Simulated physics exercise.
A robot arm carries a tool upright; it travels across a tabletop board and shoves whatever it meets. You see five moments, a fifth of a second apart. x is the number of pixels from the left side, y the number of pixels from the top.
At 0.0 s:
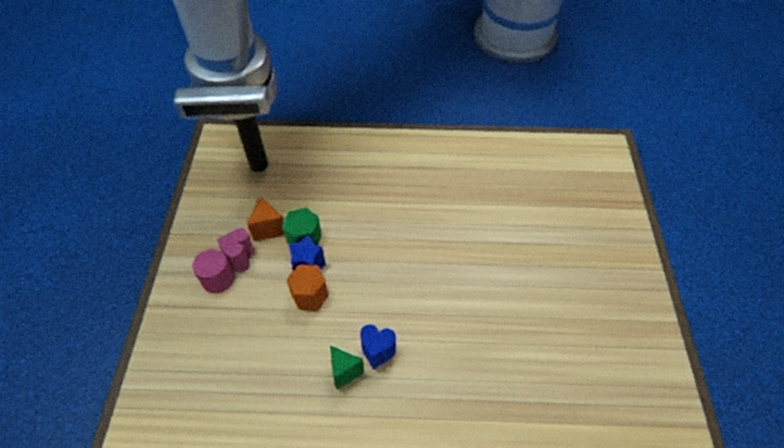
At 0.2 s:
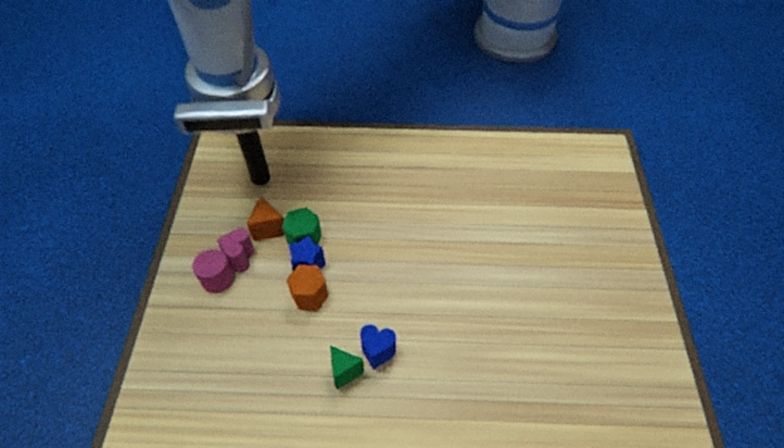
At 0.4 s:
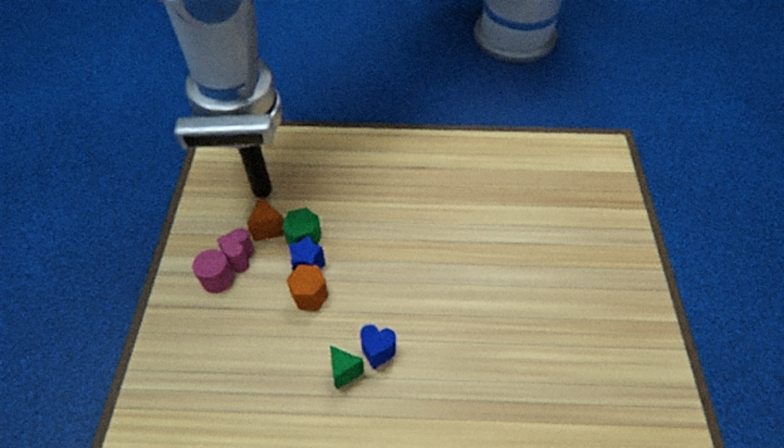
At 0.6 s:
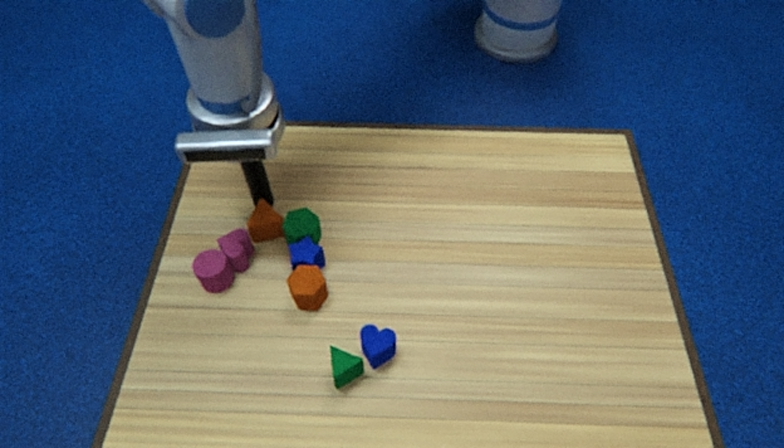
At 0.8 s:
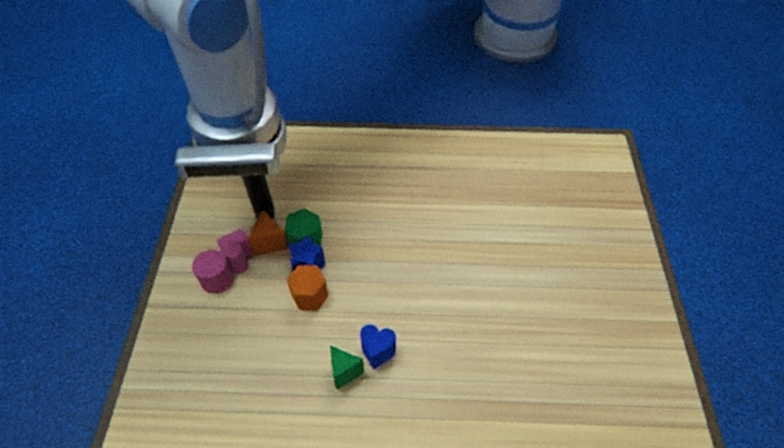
On a wooden board over a blue floor, a robot arm lowered its black tip toward a cluster of colored blocks and nudged the orange triangle slightly down, while the others stayed nearly still.
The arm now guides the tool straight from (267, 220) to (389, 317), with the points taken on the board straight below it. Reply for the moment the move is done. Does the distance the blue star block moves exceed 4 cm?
I'd say yes.
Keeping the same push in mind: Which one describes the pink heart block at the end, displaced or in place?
That block is going to be left alone.
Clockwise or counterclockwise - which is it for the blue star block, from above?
Twists clockwise.
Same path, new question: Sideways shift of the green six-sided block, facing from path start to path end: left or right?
Gets pushed left.
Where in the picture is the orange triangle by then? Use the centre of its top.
I think it will end close to (272, 245).
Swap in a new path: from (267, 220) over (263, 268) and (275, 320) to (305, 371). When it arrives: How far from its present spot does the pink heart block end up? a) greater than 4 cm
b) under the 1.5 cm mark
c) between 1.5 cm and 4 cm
The correct letter is b.
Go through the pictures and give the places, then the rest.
Tip of the tool (259, 165), middles of tops, pink heart block (233, 241), orange triangle (263, 212), green six-sided block (300, 221), blue star block (304, 250), orange six-sided block (306, 279), in the first picture.
Tool (261, 178), nothing pushed, in the second picture.
Tool (262, 190), nothing pushed, in the third picture.
Tool (264, 202), orange triangle (263, 213), in the fourth picture.
Tool (266, 214), pink heart block (232, 242), orange triangle (265, 226), green six-sided block (302, 222), blue star block (304, 250), orange six-sided block (306, 279), in the fifth picture.
On the path given first. One third of the way, tool (304, 245); orange triangle (272, 245), turned 90° clockwise; green six-sided block (327, 225), turned 30° anticlockwise; blue star block (317, 251), turned 45° clockwise.
Two thirds of the way, tool (344, 278); orange triangle (272, 245), turned 90° clockwise; green six-sided block (333, 225), turned 45° anticlockwise; blue star block (357, 283), turned 65° clockwise; orange six-sided block (307, 288), turned 30° clockwise.
At the end, tool (389, 312); pink heart block unmoved; orange triangle (272, 245), turned 90° clockwise; green six-sided block (333, 225), turned 45° anticlockwise; blue star block (401, 323), turned 75° clockwise; orange six-sided block (307, 288), turned 30° clockwise.
